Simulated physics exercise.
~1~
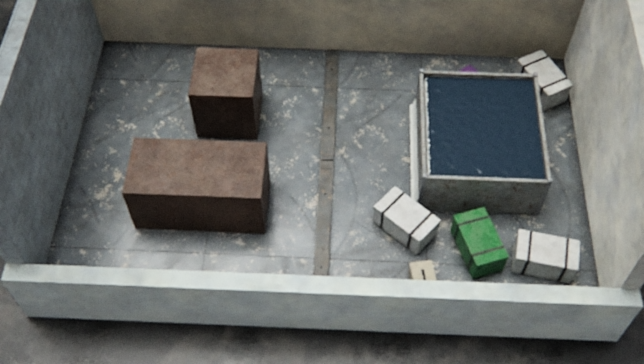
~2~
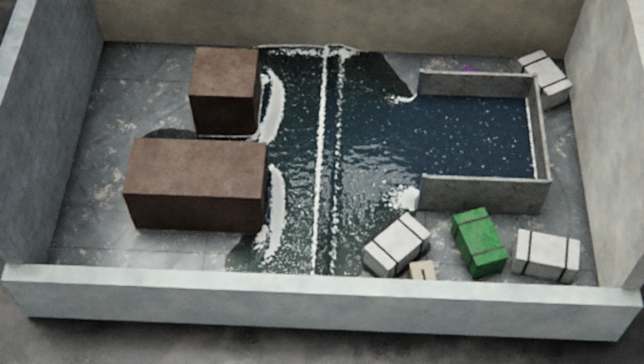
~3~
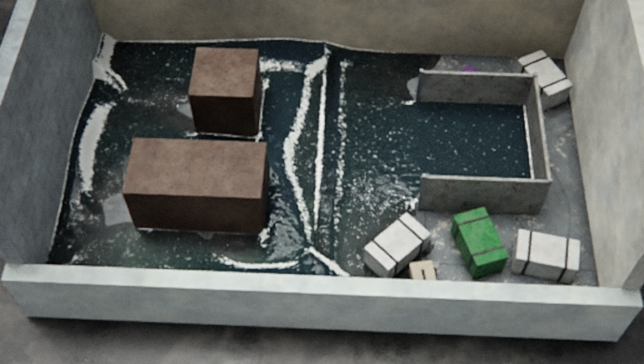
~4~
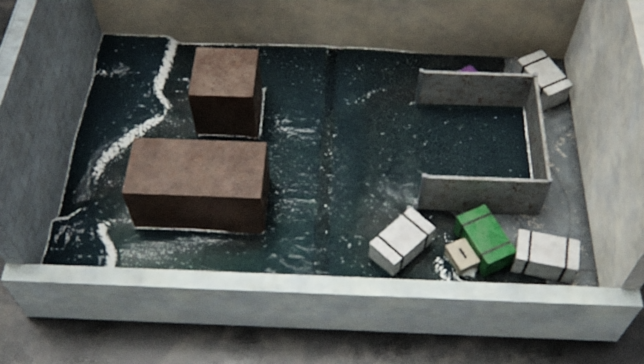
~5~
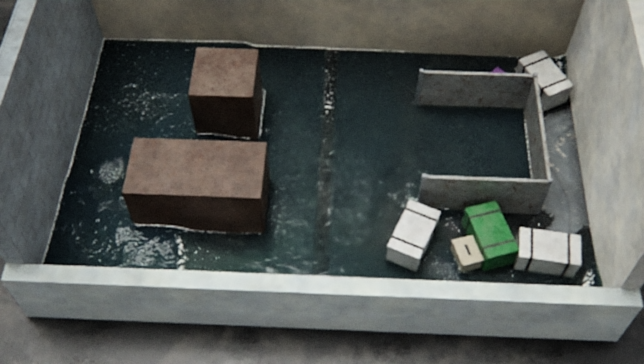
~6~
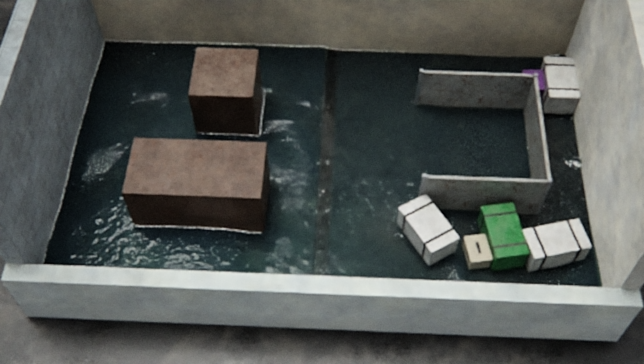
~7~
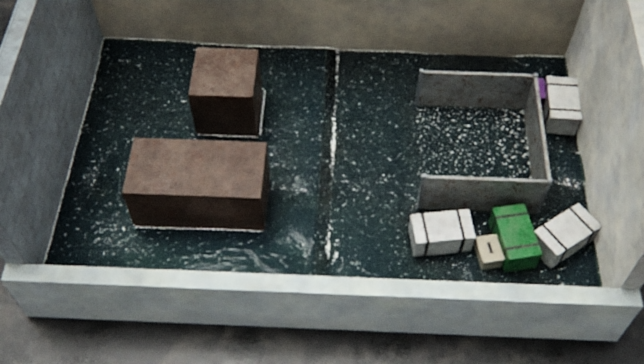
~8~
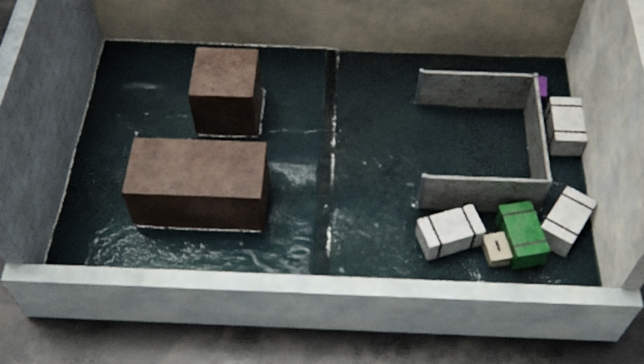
Water bursts from the tank, floods the walled yard, and gradually shifts the loose boxes rightward.
